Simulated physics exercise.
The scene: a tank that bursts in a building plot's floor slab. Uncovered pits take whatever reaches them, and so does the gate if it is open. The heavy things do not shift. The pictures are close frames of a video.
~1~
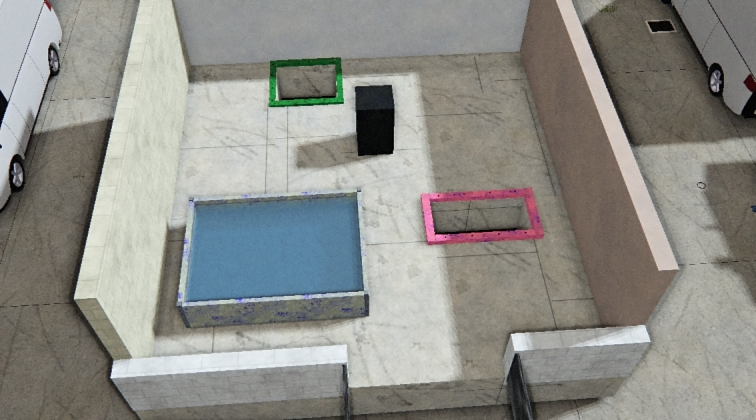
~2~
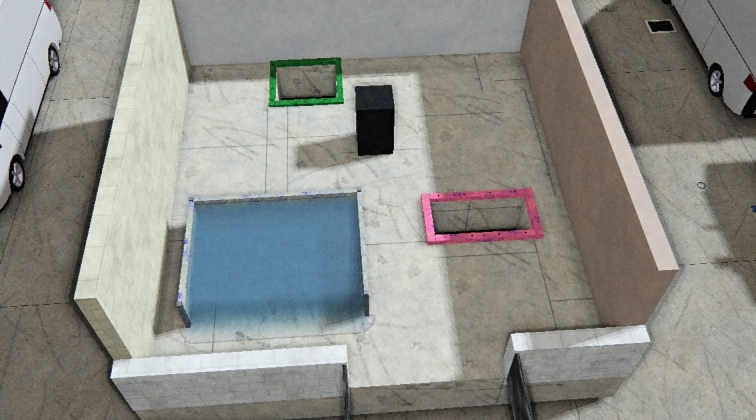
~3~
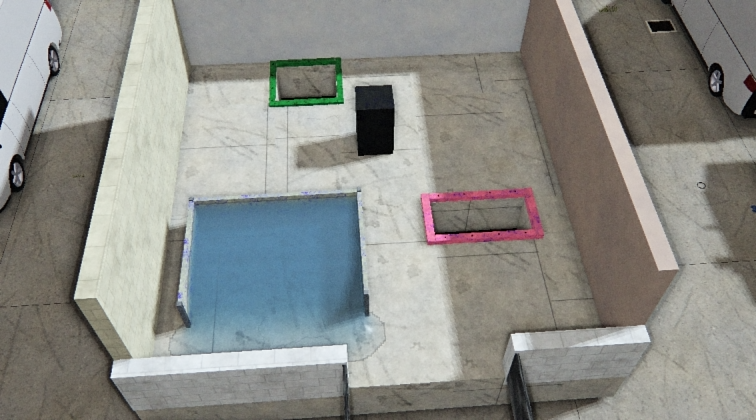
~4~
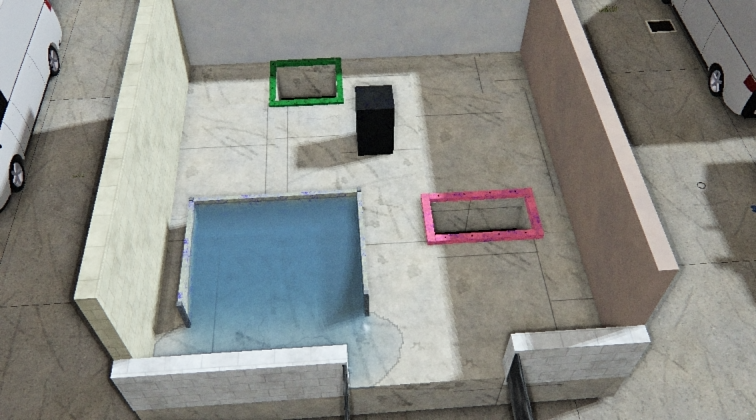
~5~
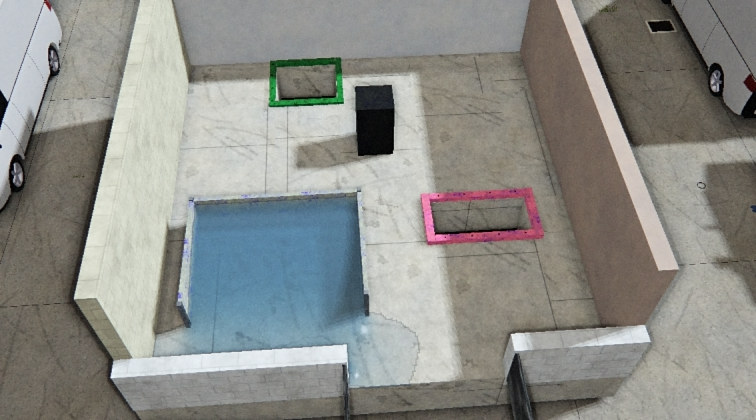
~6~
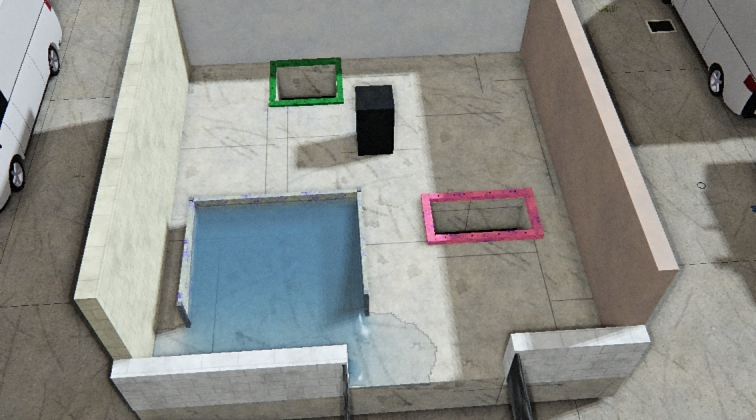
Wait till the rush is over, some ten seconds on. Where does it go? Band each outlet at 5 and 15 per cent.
In the end: The gate takes more than 15 %; the green pit takes less than 5 %; the pink pit takes less than 5 %.
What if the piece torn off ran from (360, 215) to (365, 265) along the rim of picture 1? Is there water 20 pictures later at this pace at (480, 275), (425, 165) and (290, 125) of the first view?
As listed: Wet, awash, dry.
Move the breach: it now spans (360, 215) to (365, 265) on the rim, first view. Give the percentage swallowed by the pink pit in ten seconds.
Parts in a hundred: Pink 10.
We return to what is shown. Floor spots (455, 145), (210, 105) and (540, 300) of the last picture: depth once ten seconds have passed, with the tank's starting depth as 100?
In turn 4, 8 and 10 in a hundred.
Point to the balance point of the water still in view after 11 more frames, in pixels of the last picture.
I would point to (270, 308).
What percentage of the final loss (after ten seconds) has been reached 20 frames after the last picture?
Some 50 per cent.
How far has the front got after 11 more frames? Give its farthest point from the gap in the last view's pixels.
Near (563, 356).
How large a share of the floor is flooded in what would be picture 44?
Near 45 in a hundred.
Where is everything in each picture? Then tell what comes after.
The water tank at (275, 247) is whole and still, in the first frame.
Water pours out at (277, 313) and has run to (187, 333), in the second frame.
The front is at (177, 349), out from the gap at (277, 314), in the third frame.
The front is at a hidden place, out from the gap at (277, 314), in the fourth frame.
Water pours out at (277, 314) and has run to a hidden place, in the fifth frame.
The front is at a hidden place, out from the gap at (277, 314), in the sixth frame.
A moment on, water covers 10 % of the floor; the gate 5 %, the green pit 0 %, the pink pit 0 %.
Next, water covers 20 % of the floor; the gate 11 %, the green pit 0 %, the pink pit 0 %.
Then, water covers 40 % of the floor; the gate 19 %, the green pit 0 %, the pink pit 0 %.
Later, water covers 45 % of the floor; the gate 27 %, the green pit 2 %, the pink pit 0 %.
In the end, water covers 75 % of the floor; the gate 36 %, the green pit 2 %, the pink pit 0 %.
